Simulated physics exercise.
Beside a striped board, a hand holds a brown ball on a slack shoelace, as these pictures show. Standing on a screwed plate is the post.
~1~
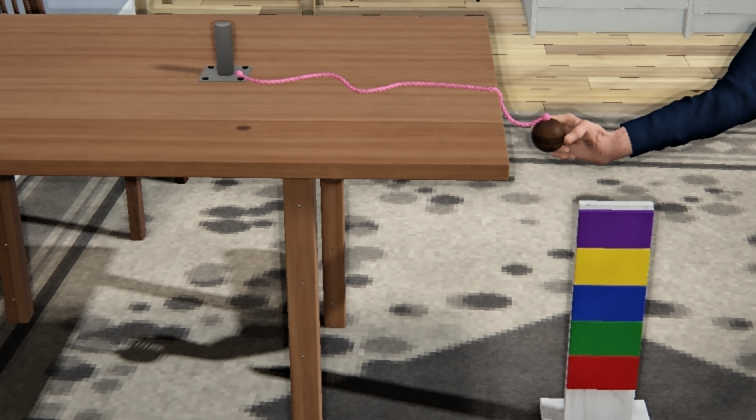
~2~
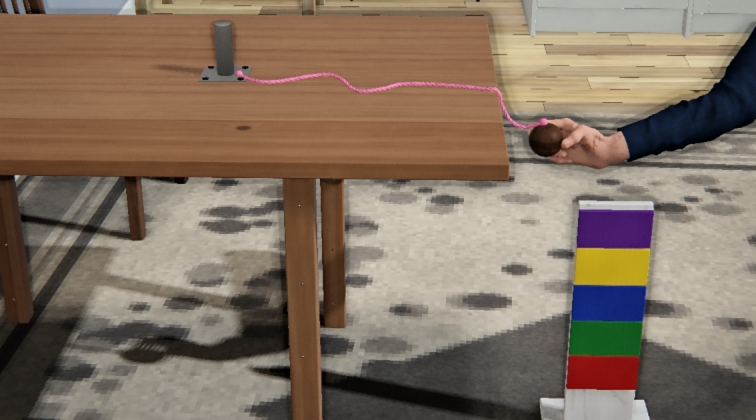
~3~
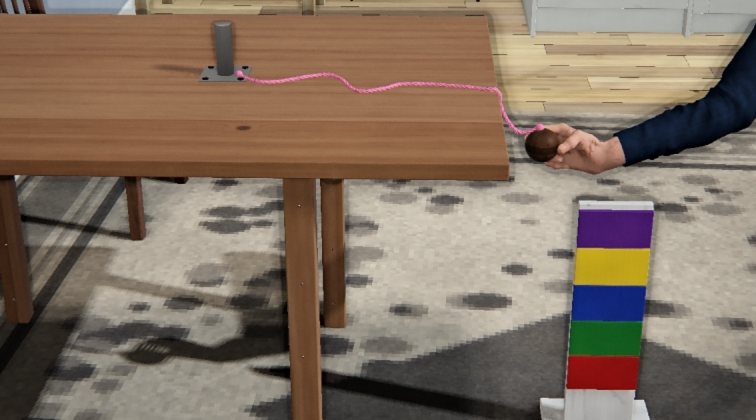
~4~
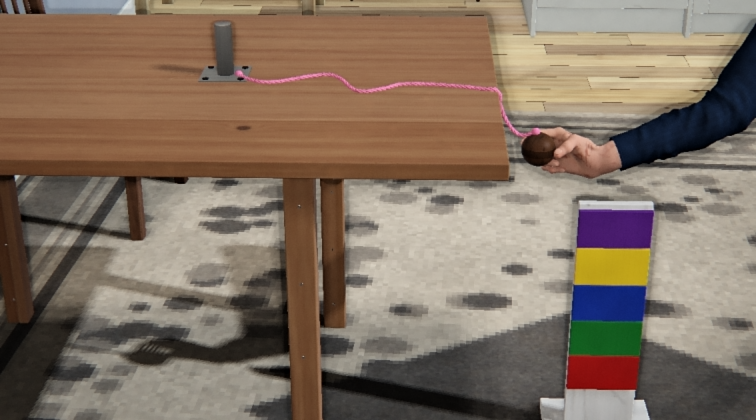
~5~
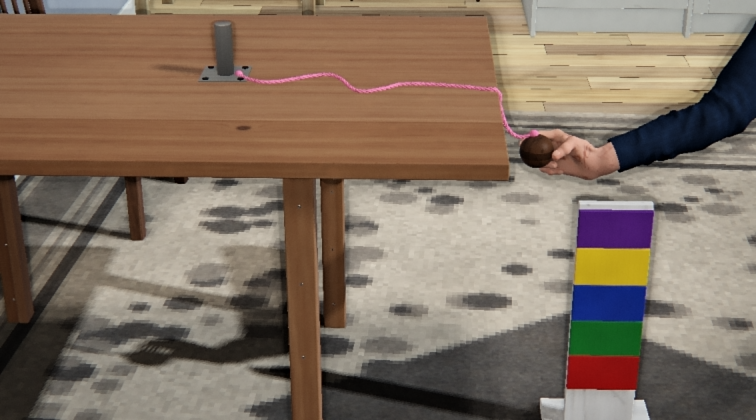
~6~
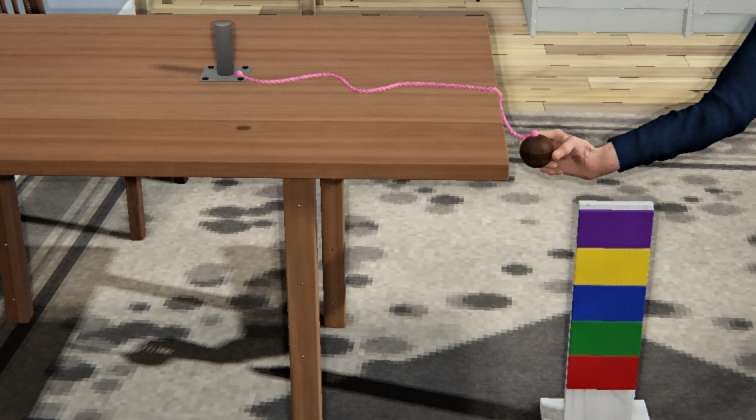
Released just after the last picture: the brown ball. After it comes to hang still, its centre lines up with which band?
It lines up with purple.
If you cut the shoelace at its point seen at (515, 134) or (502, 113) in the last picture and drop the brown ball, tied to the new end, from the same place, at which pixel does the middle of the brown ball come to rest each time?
The first cut gives (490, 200) and the second gives (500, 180).
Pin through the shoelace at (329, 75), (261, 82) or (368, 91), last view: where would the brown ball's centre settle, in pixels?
It ends up near (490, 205) the first time, (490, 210) the second and (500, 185) the third.
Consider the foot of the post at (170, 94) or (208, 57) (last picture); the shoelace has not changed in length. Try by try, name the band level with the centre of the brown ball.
In turn, above them all and then no band.
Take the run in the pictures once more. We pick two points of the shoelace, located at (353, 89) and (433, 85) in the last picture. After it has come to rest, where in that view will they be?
Final spots: (393, 84), then (481, 89).
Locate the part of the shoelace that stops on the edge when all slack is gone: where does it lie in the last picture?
It is around (454, 86).
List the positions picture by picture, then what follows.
In the first frame, brown ball (548, 135); purple (615, 231); yellow (612, 268); blue (609, 304); green (606, 340); red (603, 374).
In the second frame, brown ball (546, 140); shoelace through (256, 81) (319, 75) (364, 92) (427, 84) (493, 91).
In the third frame, brown ball (542, 145).
In the fourth frame, brown ball (538, 149); shoelace through (256, 81) (319, 75) (364, 92) (427, 84) (493, 91).
In the fifth frame, brown ball (537, 151).
In the sixth frame, brown ball (537, 151); shoelace through (256, 81) (319, 75) (364, 92) (427, 84) (493, 91).
Soon after, ball near (483, 212); level with purple.
After that, ball near (515, 221); level with purple.
In the end, ball near (490, 221); level with purple. Its middle rests at the purple band.
